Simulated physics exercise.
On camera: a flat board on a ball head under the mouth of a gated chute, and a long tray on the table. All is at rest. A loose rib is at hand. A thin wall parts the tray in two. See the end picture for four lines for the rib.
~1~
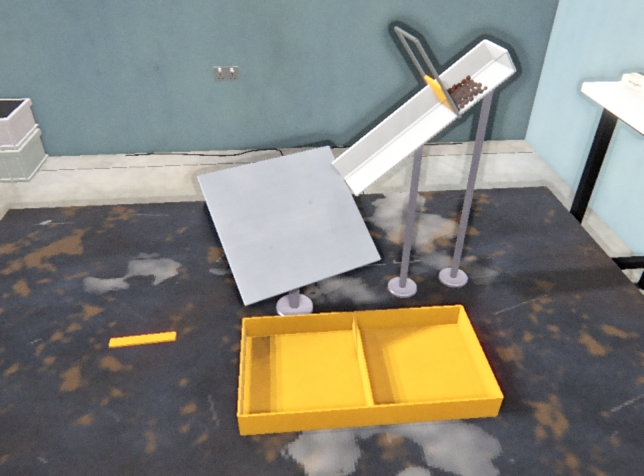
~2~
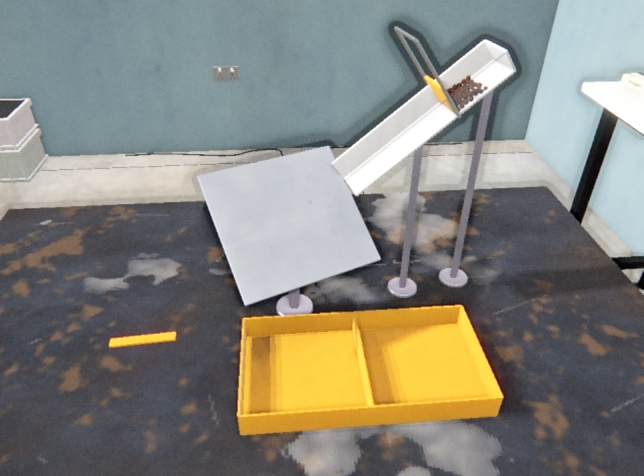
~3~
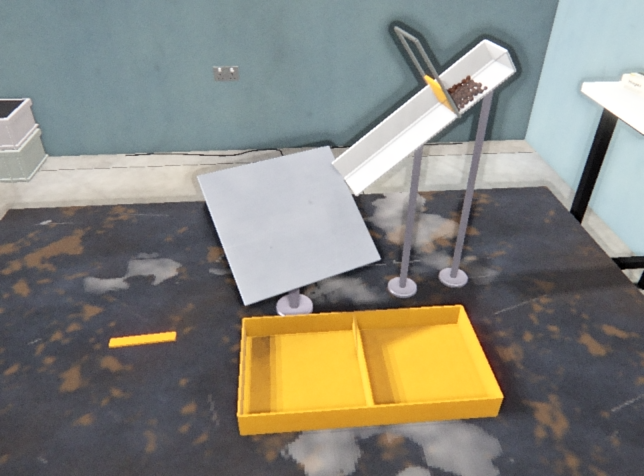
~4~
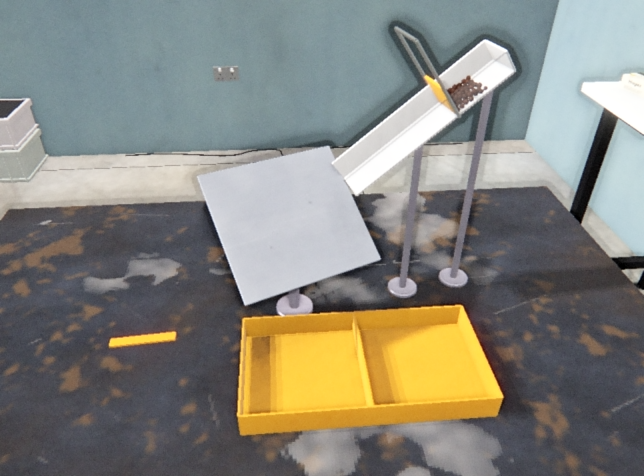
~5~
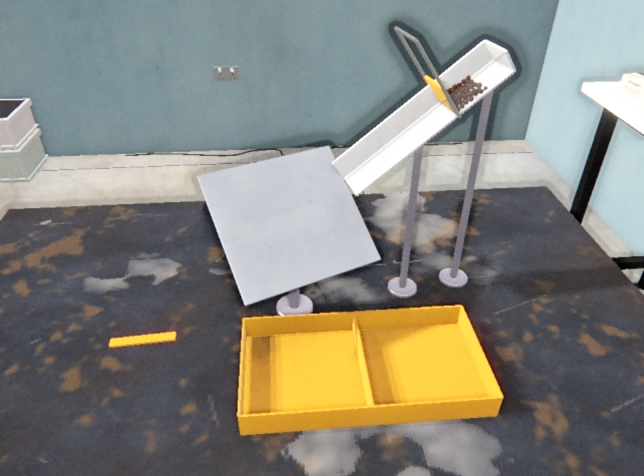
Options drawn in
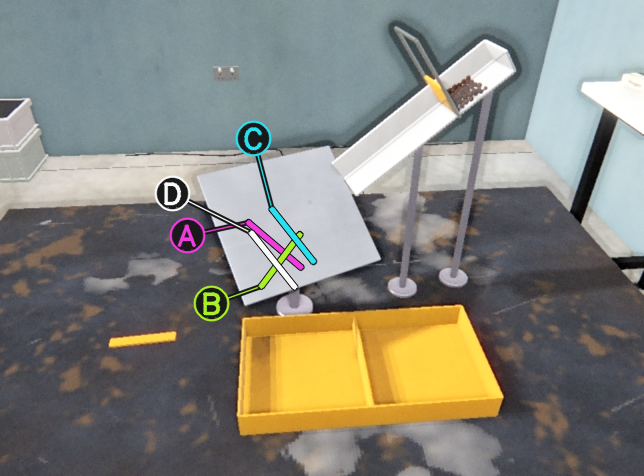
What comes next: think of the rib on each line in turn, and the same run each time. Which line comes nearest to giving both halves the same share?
Line C does it best.
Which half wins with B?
The left half.
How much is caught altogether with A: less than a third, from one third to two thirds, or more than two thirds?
More than two thirds.
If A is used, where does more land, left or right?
More lands on the left.
On the marked copy, line A from (248, 222) to (300, 267); line B from (299, 234) to (261, 286); line C from (272, 209) to (313, 261); line D from (251, 232) to (294, 287).
With A, of what is caught, the bulk in the left half, close to a quarter in the right.
With B, of what is caught, the bulk in the left half, a small share in the right.
With C, of what is caught, close to two thirds in the left half, close to a third in the right.
With D, of what is caught, all but a few in the left half, a small share in the right.
